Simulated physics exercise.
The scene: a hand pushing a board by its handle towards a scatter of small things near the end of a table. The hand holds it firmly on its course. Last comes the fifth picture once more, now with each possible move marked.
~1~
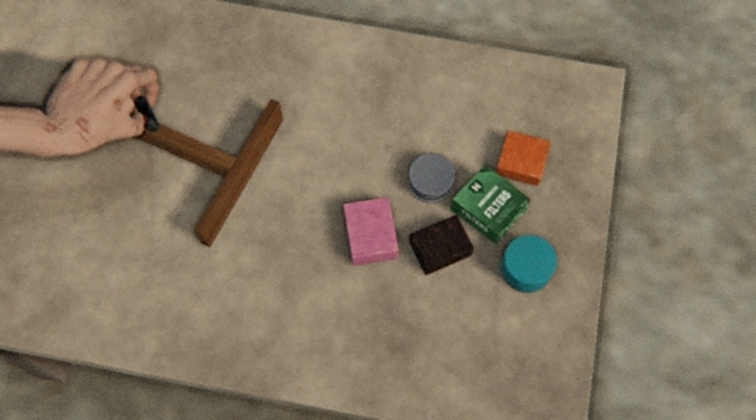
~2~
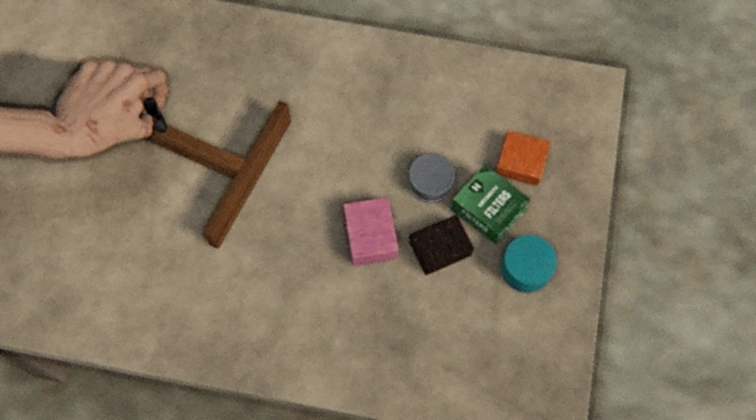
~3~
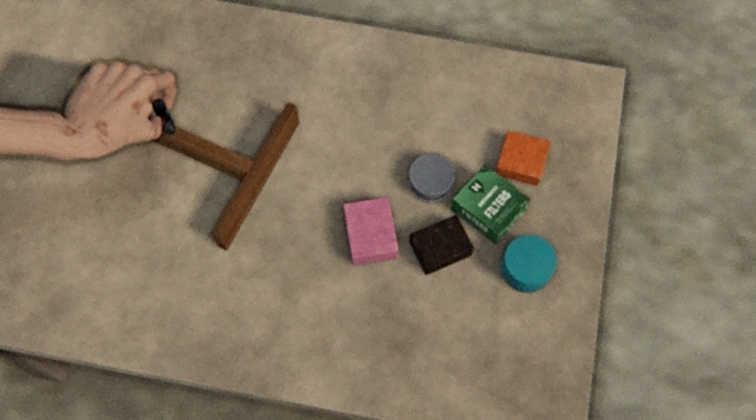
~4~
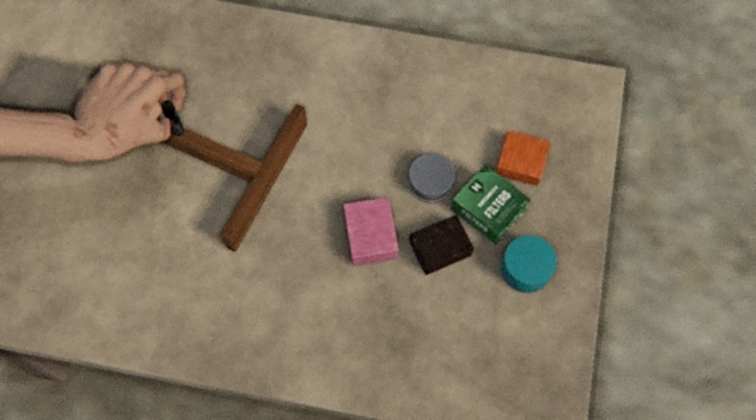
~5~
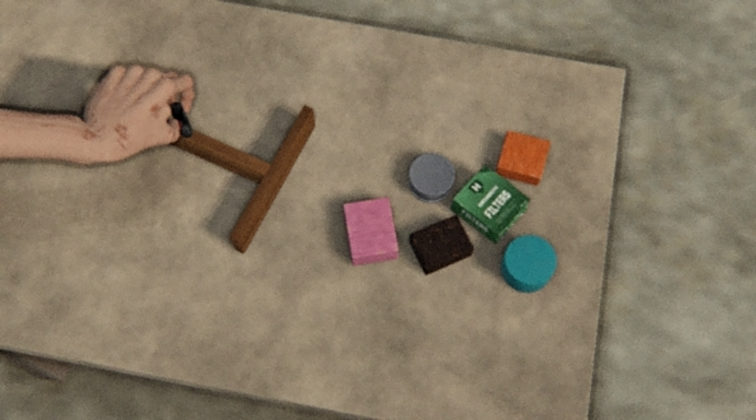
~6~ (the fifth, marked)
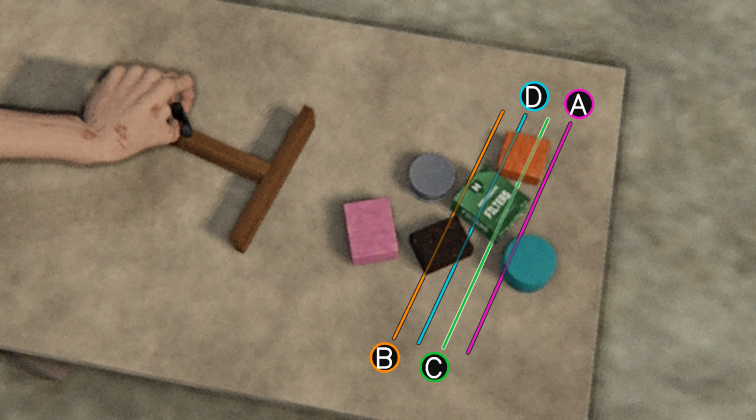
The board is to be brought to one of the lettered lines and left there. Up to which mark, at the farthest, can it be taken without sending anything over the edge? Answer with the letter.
As far as mark C.
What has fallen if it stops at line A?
It is the turquoise tin.
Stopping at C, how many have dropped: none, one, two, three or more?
By then, none.
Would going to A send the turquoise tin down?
Yes.
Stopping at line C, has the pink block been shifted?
Yes.
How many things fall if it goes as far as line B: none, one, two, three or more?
By then, none.
On the marked copy, A at (522, 233); B at (451, 220); C at (498, 228); D at (475, 224).
Taking C. A third of the way, board (354, 186); pink block (377, 236); turquoise tin (528, 264).
Two thirds of the way, board (435, 200); turquoise tin (543, 278); green box (520, 218).
When it is over, board (498, 212); turquoise tin (591, 302); green box (578, 238); nothing has fallen.
As for the rest, A drops the turquoise tin; B is safe but short; D is safe but short.
